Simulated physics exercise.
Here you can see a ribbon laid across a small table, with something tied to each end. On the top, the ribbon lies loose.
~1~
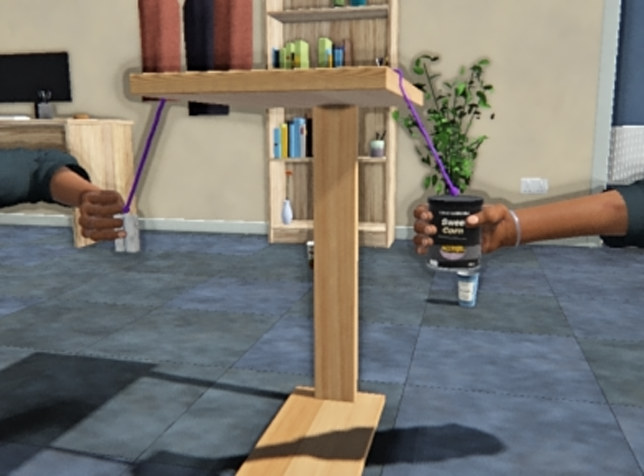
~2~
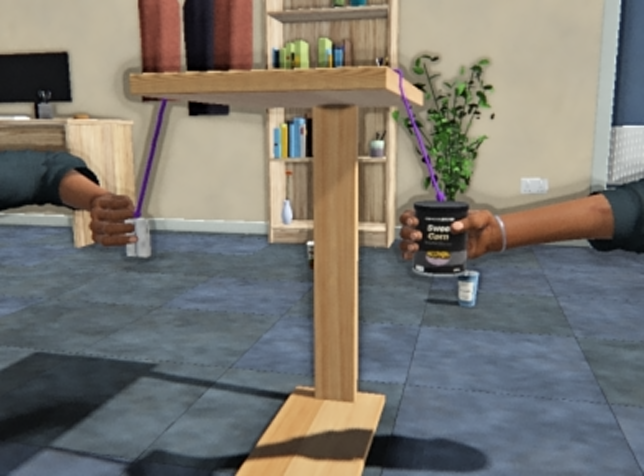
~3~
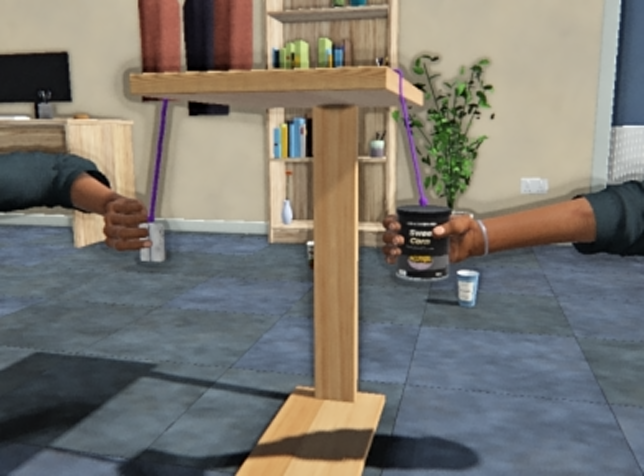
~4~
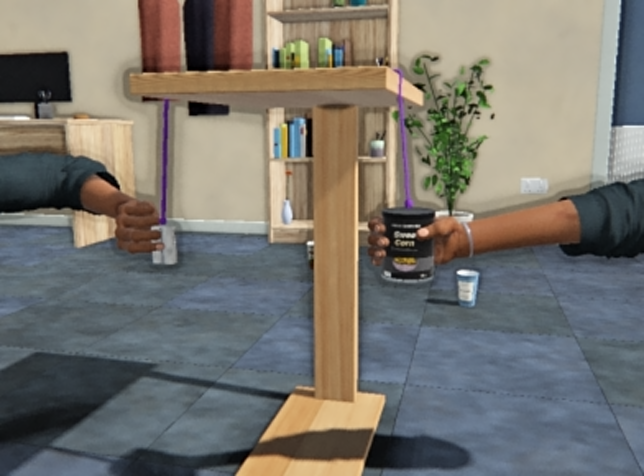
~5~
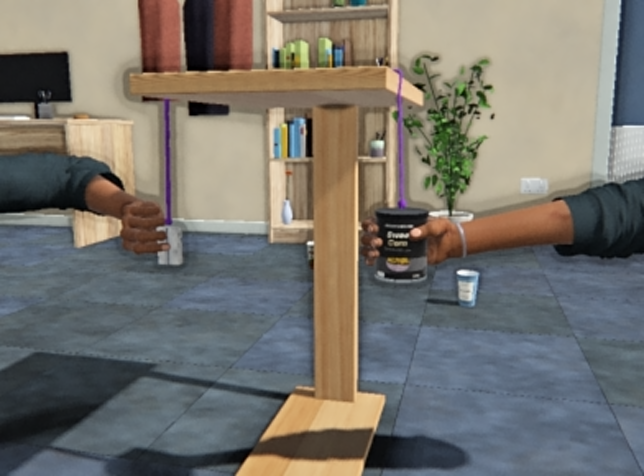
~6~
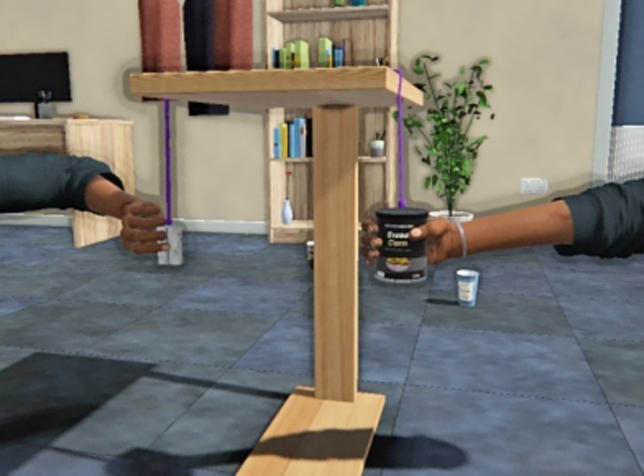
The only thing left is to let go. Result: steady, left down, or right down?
Rightward motion.
Then, 0.42 s later than the last view, left matchbox pulled up onto the top; right tin lower near (394, 445).
Then, 0.76 s later than the last view, left matchbox down on the floor; right tin down on the floor.
Finally, left matchbox down on the floor; right tin down on the floor. The ribbon runs down on the right.
